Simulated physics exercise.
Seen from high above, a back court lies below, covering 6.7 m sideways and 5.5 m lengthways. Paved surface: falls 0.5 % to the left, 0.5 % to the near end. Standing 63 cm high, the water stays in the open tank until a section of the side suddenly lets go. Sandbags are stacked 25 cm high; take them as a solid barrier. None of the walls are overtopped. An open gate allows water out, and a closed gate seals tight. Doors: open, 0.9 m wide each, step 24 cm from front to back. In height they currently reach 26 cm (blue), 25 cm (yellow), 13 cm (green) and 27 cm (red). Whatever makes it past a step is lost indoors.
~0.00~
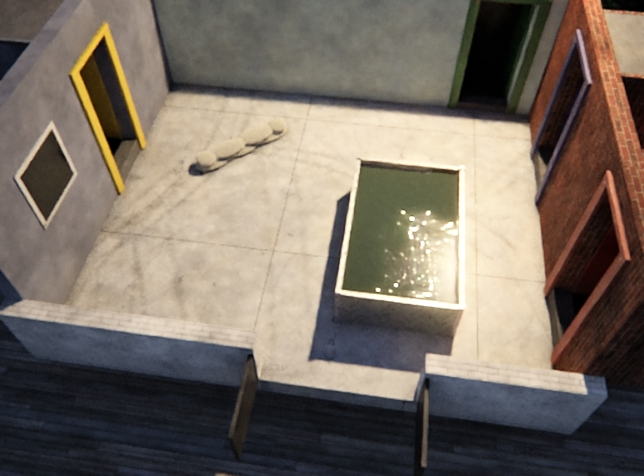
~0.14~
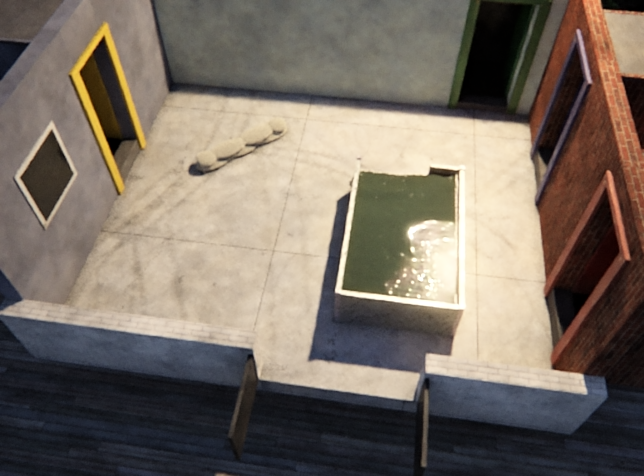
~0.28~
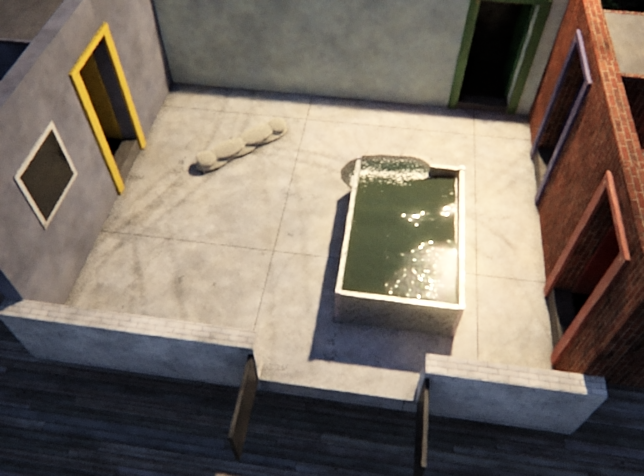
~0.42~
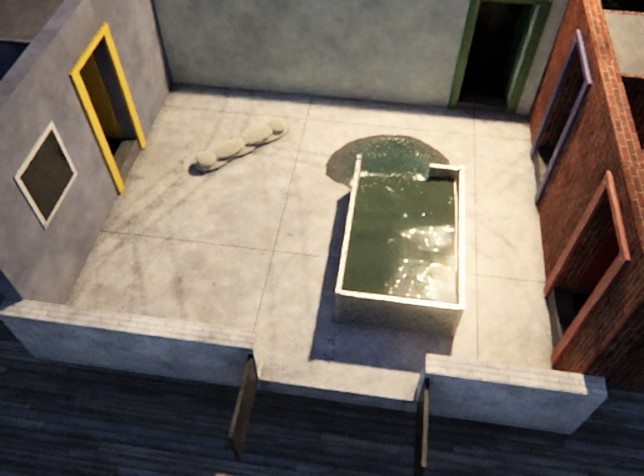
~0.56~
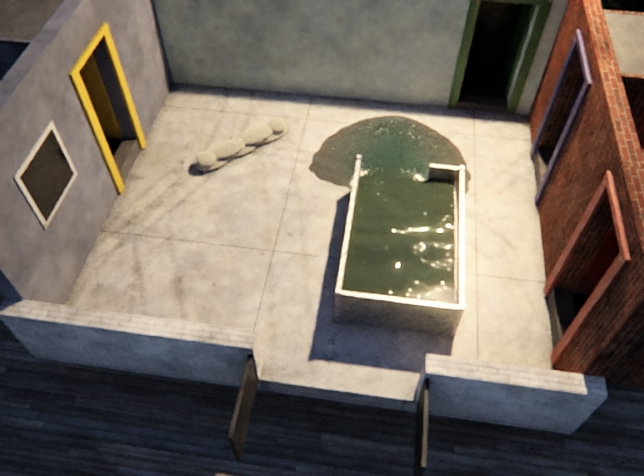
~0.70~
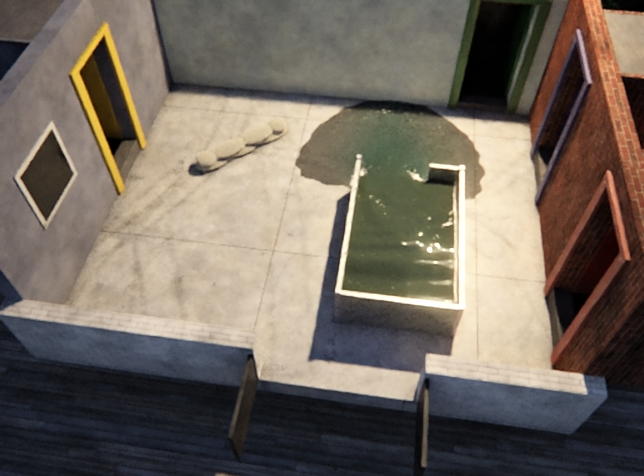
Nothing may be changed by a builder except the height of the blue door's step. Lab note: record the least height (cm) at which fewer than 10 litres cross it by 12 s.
Least height: 7 cm.
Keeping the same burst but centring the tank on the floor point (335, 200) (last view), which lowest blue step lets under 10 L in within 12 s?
A minimum of about 11.5 cm.
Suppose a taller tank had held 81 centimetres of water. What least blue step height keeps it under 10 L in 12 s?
I'd say close to 9.5 cm.
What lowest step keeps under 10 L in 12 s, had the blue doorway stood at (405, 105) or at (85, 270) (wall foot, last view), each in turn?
Minimums: About 28 cm and 7.5 cm.
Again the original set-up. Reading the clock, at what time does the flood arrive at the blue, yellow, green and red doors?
The blue door at 2.0 s, the yellow door at 3.0 s, the green door at 1.1 s, the red door at 3.8 s.
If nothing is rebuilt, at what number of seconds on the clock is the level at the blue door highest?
Crest at t of about 3.8 s.
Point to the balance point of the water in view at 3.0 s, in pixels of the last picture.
The balance point sits at roughly (374, 172).
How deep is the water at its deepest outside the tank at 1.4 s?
About 32 cm at most.
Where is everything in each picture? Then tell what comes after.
In the first picture, still water, 63 cm deep, in the open tank at (405, 229); the blue door at (554, 132) is dry.
In the second picture, water pours out on the far side and has run 0.3 m, to a hidden place; about 8 cm deep outside, 63 cm at the back.
In the third picture, water pours out on the far side and has run 0.8 m, to (407, 159); about 10 cm deep outside, 63 cm at the back.
In the fourth picture, water pours out on the far side and has run 1.3 m, to (388, 138); about 8 cm deep outside, 63 cm at the back.
In the fifth picture, the gap is on the far side, the front 1.9 m out at (393, 118); the back of the open tank holds 63 cm.
In the sixth picture, water pours out on the far side and has run 2.3 m, to (376, 102); about 5 cm deep outside, 62 cm at the back; 1.0 m in a straight line remain to the blue door at (554, 132).
After 1.4 s water covers 20 % of the floor, deepest (32 cm) near (388, 105); it has not reached the blue door.
After 3.0 s water covers 40 % of the floor, deepest (28 cm) near (517, 116); 9 cm at the blue door, 0 litres in over its 26 cm step.
After 12.0 s water covers 95 % of the floor, deepest (10 cm) near (52, 333); 3 cm at the blue door, 0 litres in over its 26 cm step.
At the blue door as built, the water arrived by 2.1 s and peaked near 10 cm at 3.8 s.
Run again over the same 12 s with other heights there, 18 litres in over 6 cm, 6 litres over 8 cm. The limit of 10 litres is kept from about 7 cm up.
